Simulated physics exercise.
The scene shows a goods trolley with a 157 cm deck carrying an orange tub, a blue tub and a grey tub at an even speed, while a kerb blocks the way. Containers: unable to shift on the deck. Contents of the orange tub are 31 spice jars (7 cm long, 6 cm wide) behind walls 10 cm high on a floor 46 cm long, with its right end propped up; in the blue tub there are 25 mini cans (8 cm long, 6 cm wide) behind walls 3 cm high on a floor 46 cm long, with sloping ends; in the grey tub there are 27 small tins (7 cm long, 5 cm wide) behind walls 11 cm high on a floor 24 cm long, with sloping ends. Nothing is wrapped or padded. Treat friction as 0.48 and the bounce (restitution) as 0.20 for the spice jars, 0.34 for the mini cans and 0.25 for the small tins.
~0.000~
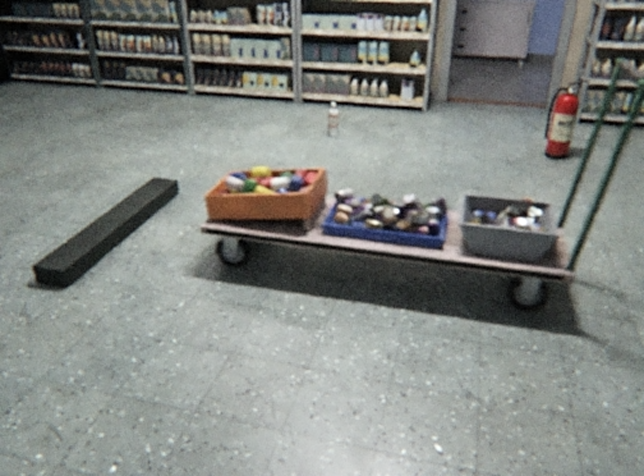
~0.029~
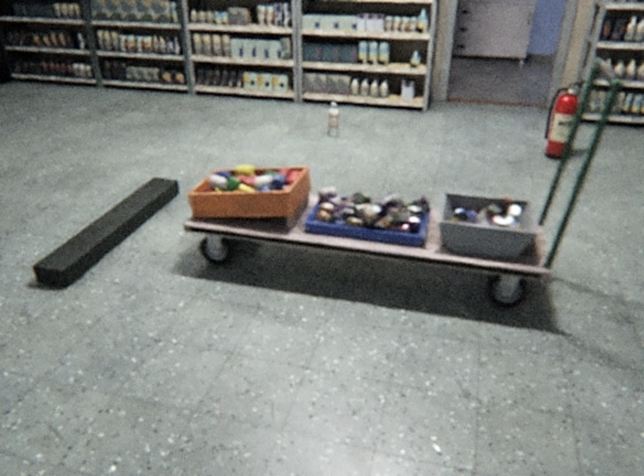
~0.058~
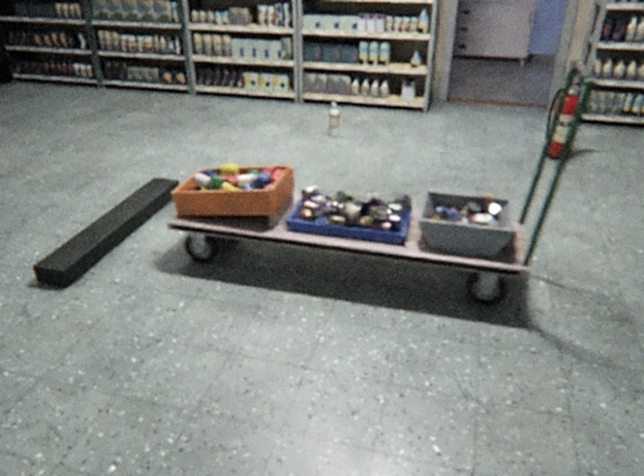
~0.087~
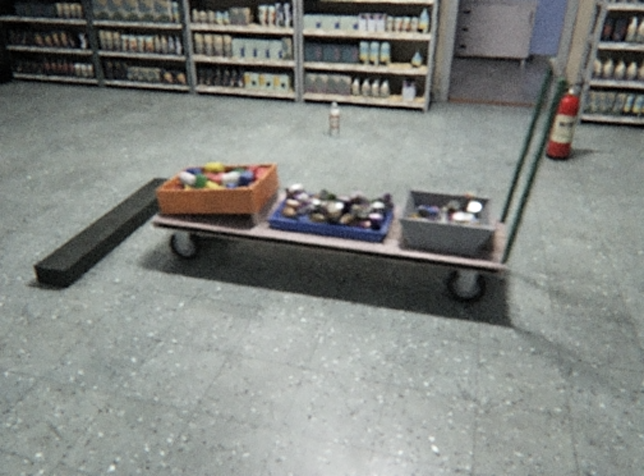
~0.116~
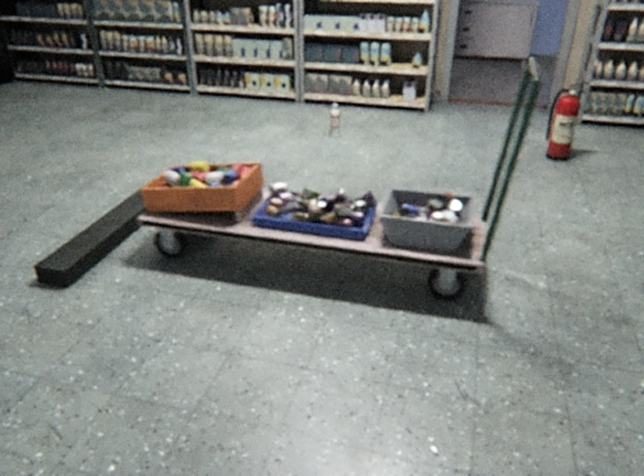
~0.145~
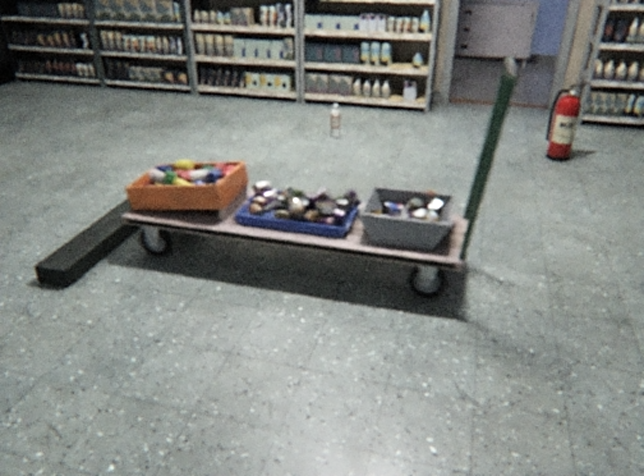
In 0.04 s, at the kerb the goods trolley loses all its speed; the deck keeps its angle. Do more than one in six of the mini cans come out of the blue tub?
Yes.
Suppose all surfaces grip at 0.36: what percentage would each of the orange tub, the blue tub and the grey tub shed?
Orange tub 20%, blue tub 30%, grey tub 10%.
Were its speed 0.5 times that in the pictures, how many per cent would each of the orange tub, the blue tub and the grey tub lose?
Orange tub 0, blue tub 10, grey tub 0 per cent.
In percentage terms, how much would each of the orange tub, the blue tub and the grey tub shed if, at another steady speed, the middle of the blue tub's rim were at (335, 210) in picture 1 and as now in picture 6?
Orange tub 0 %, blue tub 10 %, grey tub 0 %.
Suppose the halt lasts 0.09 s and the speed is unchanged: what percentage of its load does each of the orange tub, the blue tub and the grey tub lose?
Orange tub 20, blue tub 30, grey tub 10 %.
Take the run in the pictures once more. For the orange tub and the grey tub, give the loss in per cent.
I'd estimate orange tub near 15 and grey tub near 5 per cent.
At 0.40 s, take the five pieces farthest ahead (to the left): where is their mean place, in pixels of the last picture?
Centre approx. at (111, 164) px.
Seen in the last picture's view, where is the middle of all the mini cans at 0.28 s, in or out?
In the last view they're centred near (242, 194).
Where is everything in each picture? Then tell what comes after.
In the first picture (each is followed by its nearest rim corner in this view; the camera moves round a little), blue tub, (442, 238); orange tub, (304, 193); 56 cm short of the stop; none out.
Blue tub, (422, 236); orange tub, (286, 192); 48 cm short of the stop, in the second picture.
Blue tub, (402, 234); orange tub, (268, 190); 40 cm short of the stop, in the third picture.
Blue tub, (383, 232); orange tub, (250, 188); 32 cm short of the stop, in the fourth picture.
Blue tub, (364, 230); orange tub, (233, 187); 24 cm short of the stop, in the fifth picture.
Blue tub, (345, 228); orange tub, (216, 185); 15 cm short of the stop; none out, in the sixth picture.
After 0.18 s, the wheels strike.
After 0.28 s, orange tub 31 in, 0 out, blue tub 23 in, 2 out and grey tub 27 in, 0 out.
After 0.40 s, orange tub 26 in, 5 out, blue tub 19 in, 6 out and grey tub 25 in, 2 out.
After 0.63 s, orange tub 26 in, 5 out, blue tub 17 in, 8 out and grey tub 25 in, 2 out.
When it is over (at 1.13 s), orange tub 26 in, 5 out, blue tub 15 in, 10 out and grey tub 25 in, 2 out. Asked share, 10 of 25, 40 per cent.
